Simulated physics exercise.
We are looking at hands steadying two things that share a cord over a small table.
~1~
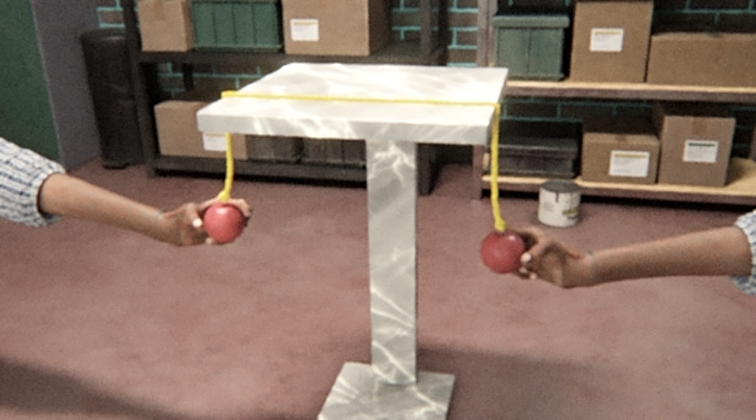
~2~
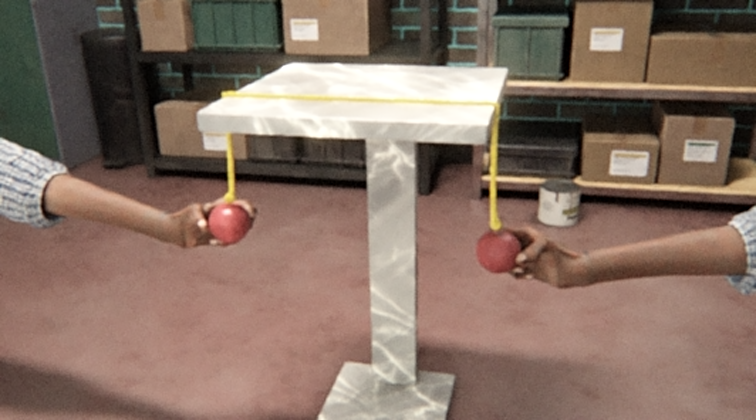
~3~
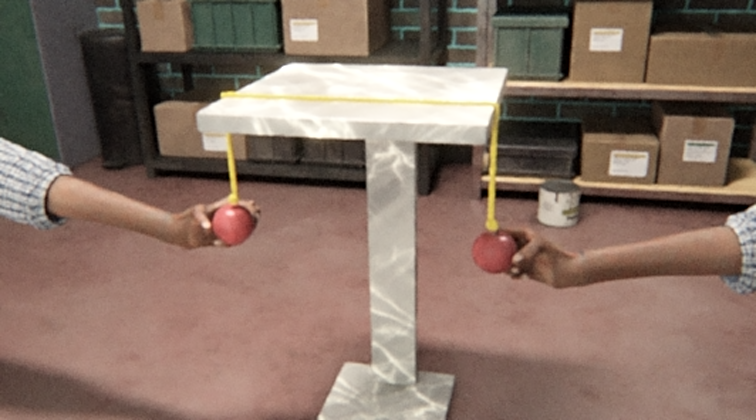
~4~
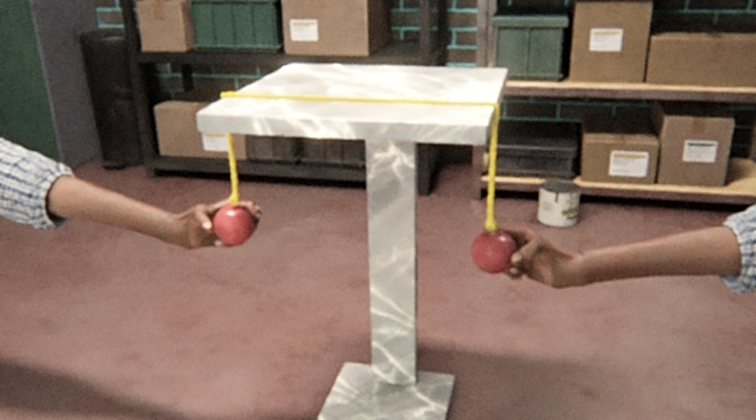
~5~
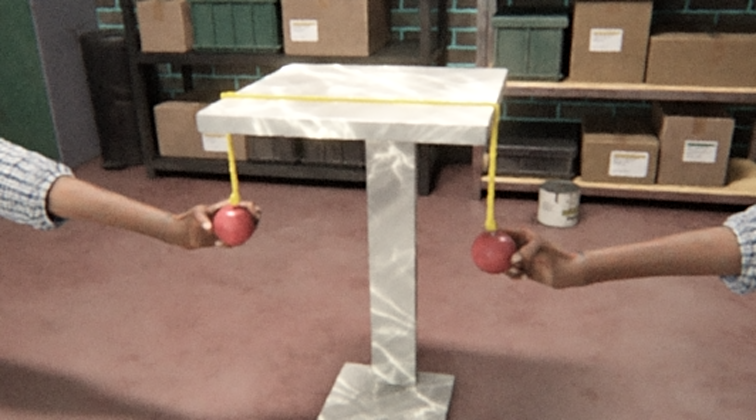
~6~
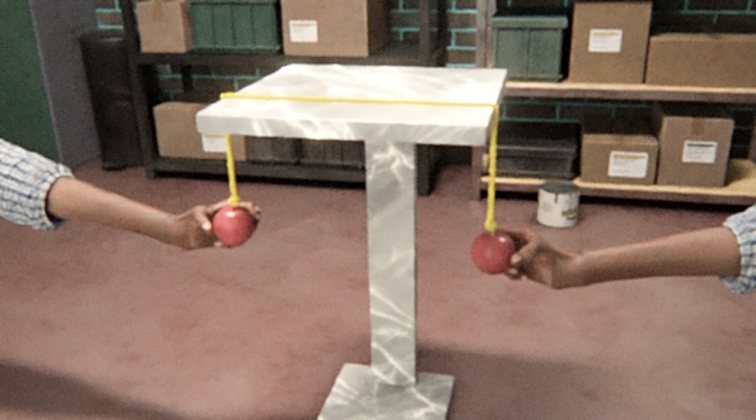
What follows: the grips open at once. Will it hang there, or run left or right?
The cord hangs still.
Then, 0.40 s past the final frame, left apple at the same height near (240, 226); right apple at the same height near (486, 254).
Then, 1.16 s past the final frame, left apple at the same height near (237, 226); right apple at the same height near (491, 255).
When it is over, left apple at the same height near (235, 226); right apple at the same height near (493, 255). The cord keeps its balance.
